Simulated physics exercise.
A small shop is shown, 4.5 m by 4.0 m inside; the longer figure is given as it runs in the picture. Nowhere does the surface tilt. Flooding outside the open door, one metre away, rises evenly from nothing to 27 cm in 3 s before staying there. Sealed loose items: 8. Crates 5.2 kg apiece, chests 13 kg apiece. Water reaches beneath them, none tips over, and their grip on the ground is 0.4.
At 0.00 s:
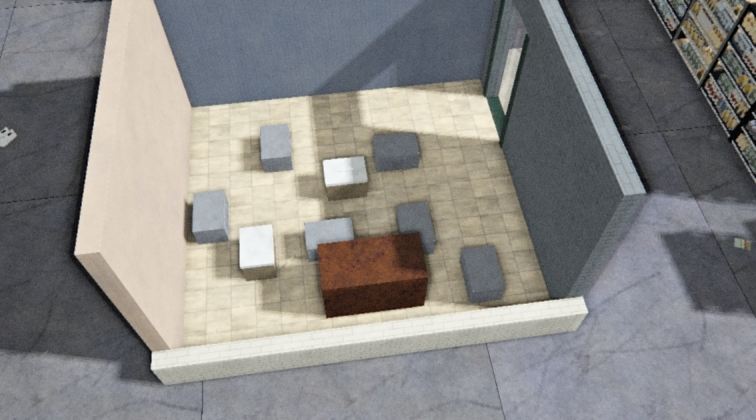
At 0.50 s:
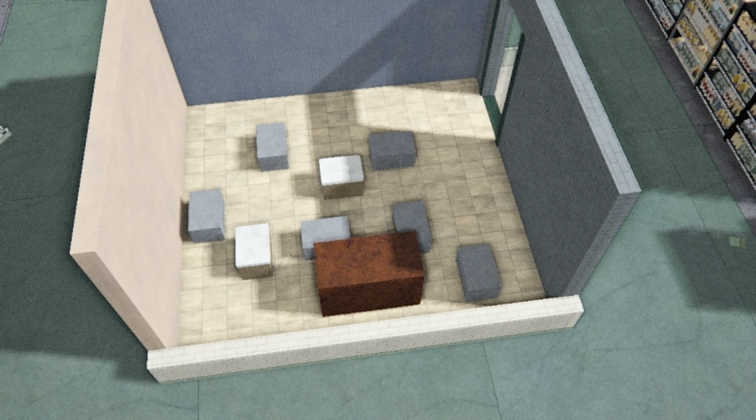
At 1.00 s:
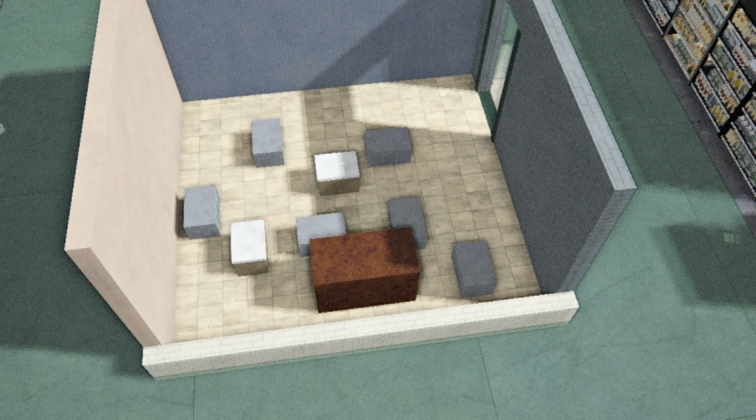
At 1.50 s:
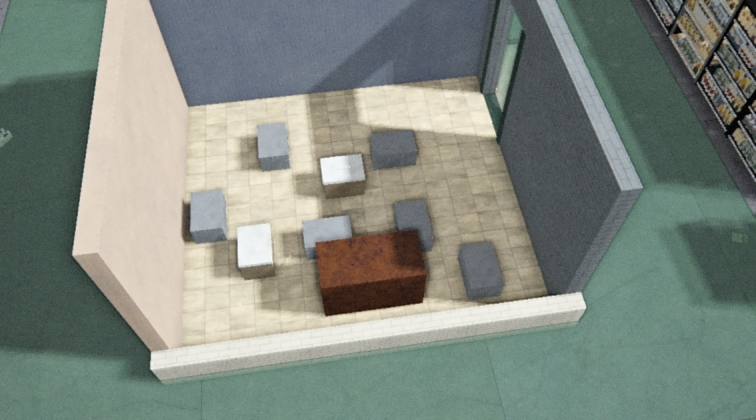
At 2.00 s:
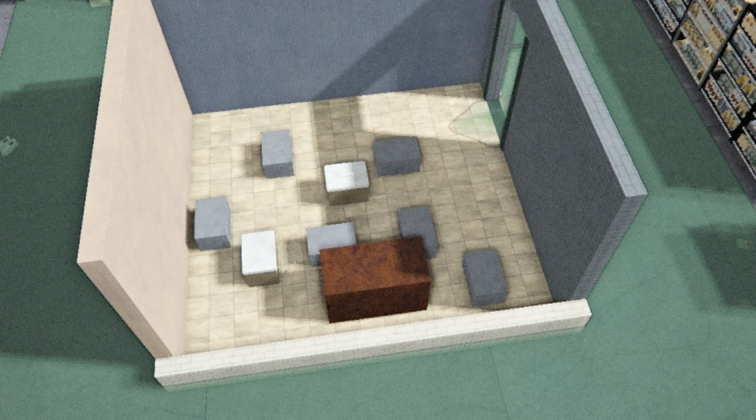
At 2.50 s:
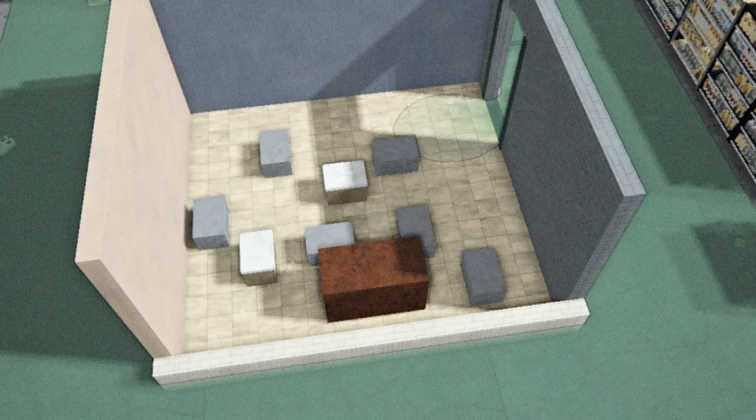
A small shop room holds still blocks while a faint wet patch spreads inside the doorway.
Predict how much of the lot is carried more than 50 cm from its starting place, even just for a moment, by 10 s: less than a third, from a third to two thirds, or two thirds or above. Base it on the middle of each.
It will be a large share, two thirds or greater.
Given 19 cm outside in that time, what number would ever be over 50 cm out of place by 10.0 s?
You'd get 4 in that case.
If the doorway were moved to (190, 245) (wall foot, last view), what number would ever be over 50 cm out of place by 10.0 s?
In that case the number is 8.
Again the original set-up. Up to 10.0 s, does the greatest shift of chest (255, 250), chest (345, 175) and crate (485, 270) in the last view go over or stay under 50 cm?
Taking them in that order, the first is beyond the limit, the second beyond the limit and the third within the limit.
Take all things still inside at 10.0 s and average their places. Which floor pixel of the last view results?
Centre of the remaining things: Roughly (315, 293).
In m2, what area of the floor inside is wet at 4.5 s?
About 9.5 m2.
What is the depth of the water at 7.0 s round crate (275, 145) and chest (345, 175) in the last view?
Depth approx. 7 cm / 5 cm.
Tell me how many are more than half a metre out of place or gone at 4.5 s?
I make it 0 by then.
After 3.5 s 0 of 8 are over 50 cm from their spots; 0 afloat.
After 4.5 s 0 of 8 are over 50 cm from their spots; 1 afloat.
After 7.0 s 4 of 8 are over 50 cm from their spots; 5 afloat.
After 10.0 s 7 of 8 are over 50 cm from their spots, and 7 have been at some point; 7 afloat.
